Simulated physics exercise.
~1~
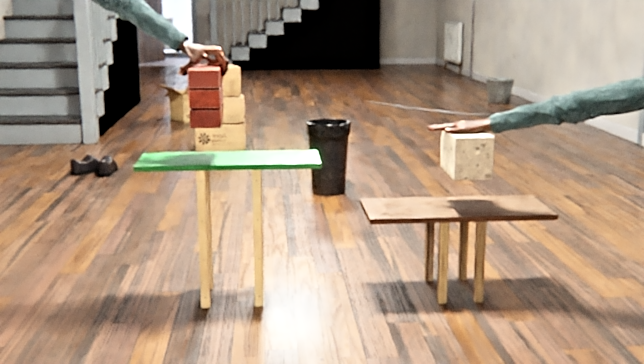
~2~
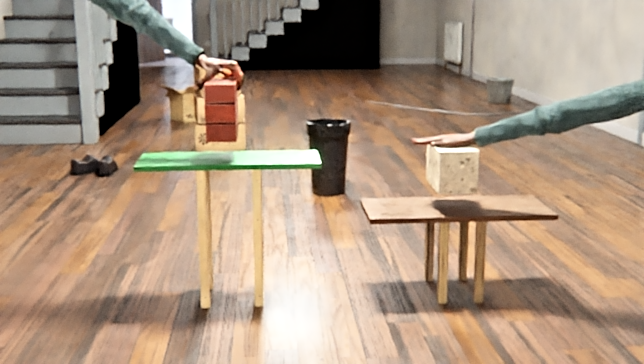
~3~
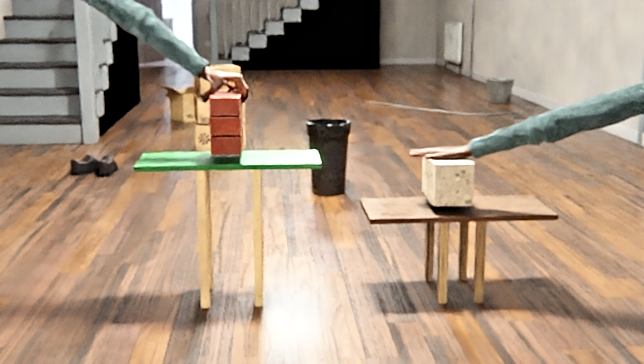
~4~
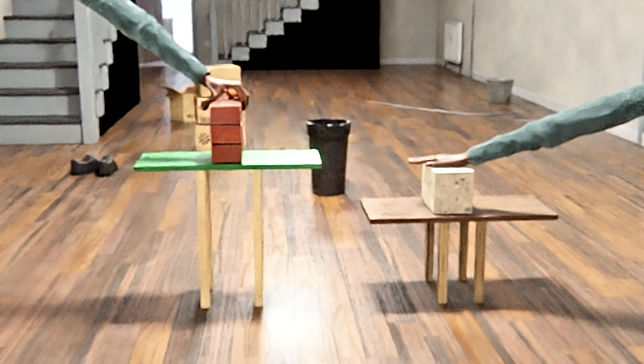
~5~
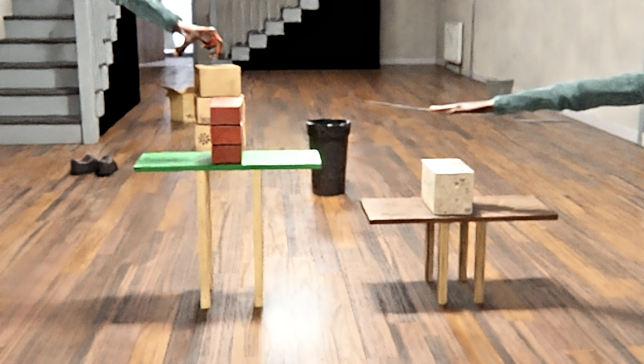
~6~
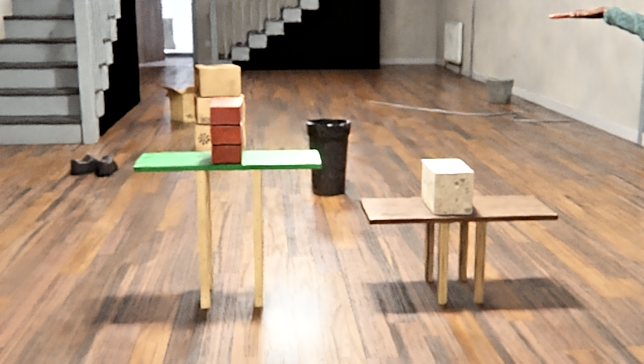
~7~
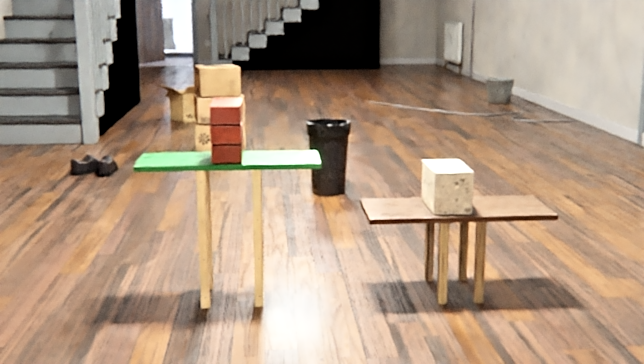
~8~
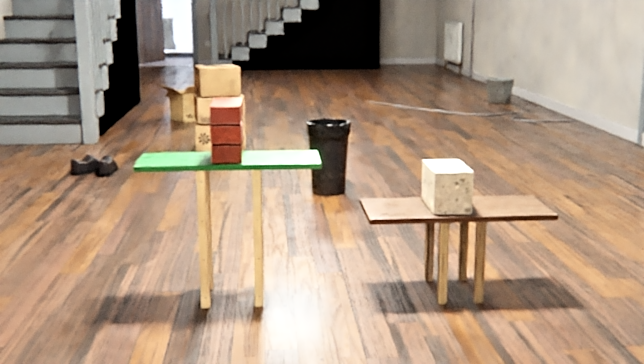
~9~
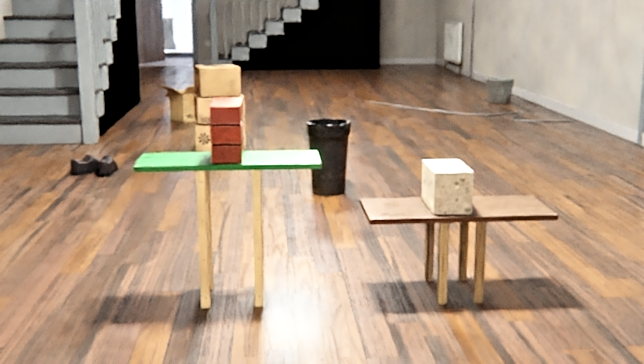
Two hands lowered a stack of red bricks onto a green-topped table on the left and a pale block onto a brown table on the right, then let go and drew away, leaving both loads resting still on the level tables.
